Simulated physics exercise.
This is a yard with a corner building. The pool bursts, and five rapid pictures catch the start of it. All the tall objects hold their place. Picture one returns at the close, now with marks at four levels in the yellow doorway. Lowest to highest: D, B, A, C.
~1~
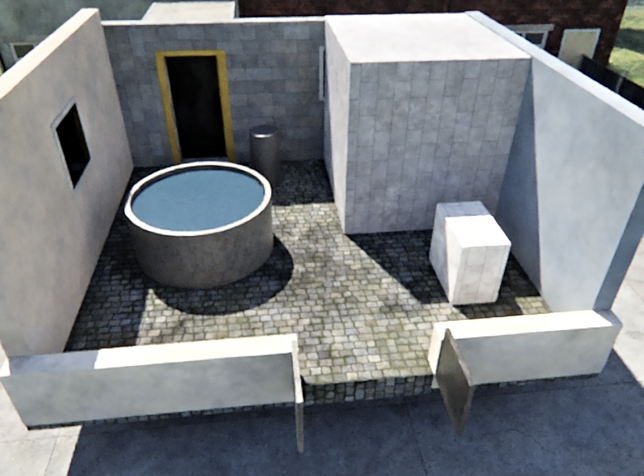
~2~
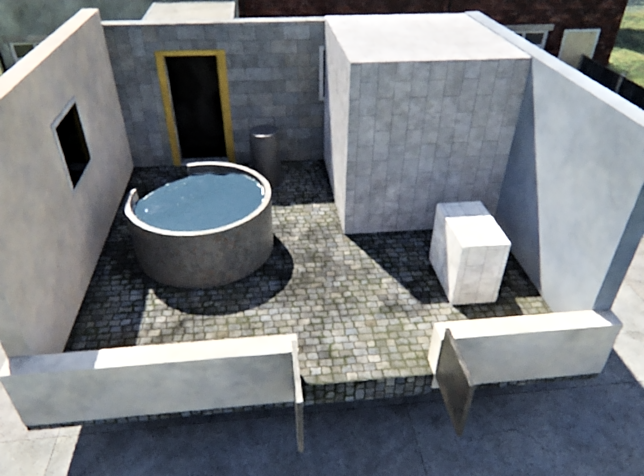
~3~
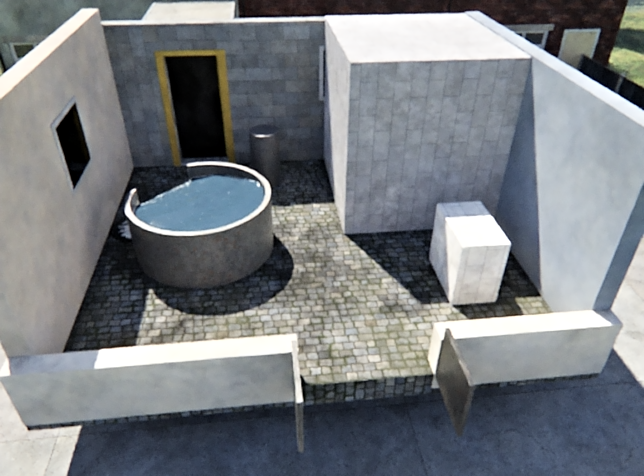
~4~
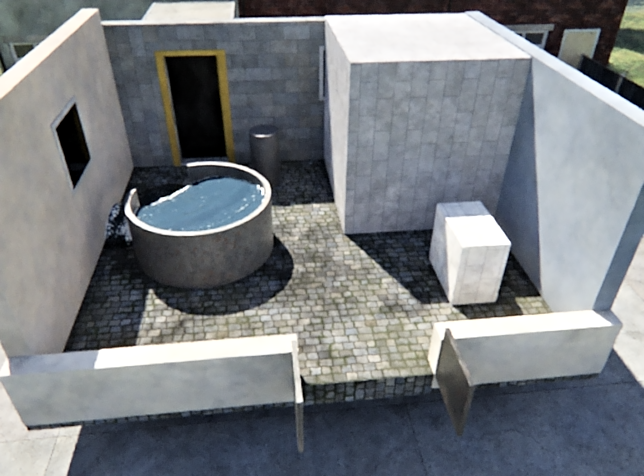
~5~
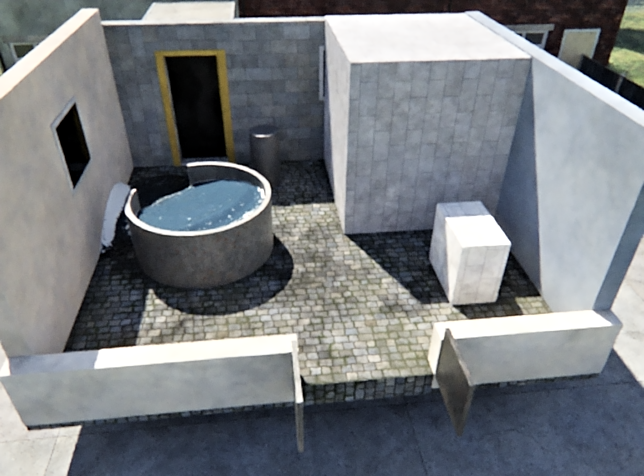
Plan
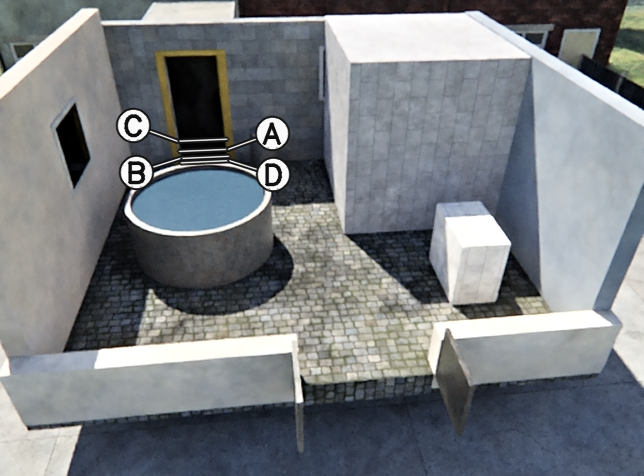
A round pool in a walled yard lost a section of its rim on the far left side, and its still water turned choppy and poured out through the gap toward the left wall.
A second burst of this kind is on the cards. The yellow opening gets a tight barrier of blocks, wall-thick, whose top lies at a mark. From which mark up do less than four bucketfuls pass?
I would pick line A.
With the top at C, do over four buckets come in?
No, not at all.
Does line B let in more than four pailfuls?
Yes.
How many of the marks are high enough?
Two of the four.
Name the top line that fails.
The answer is B.
On the marked copy, A at (203, 150); B at (204, 157); C at (202, 140); D at (205, 161); from the bottom up D, B, A, C.
If A is chosen, a bucket or two gets in.
If B is chosen, about 10 bucketfuls get in.
If C is chosen, nothing gets over.
If D is chosen, dozens of bucketfuls pour in.
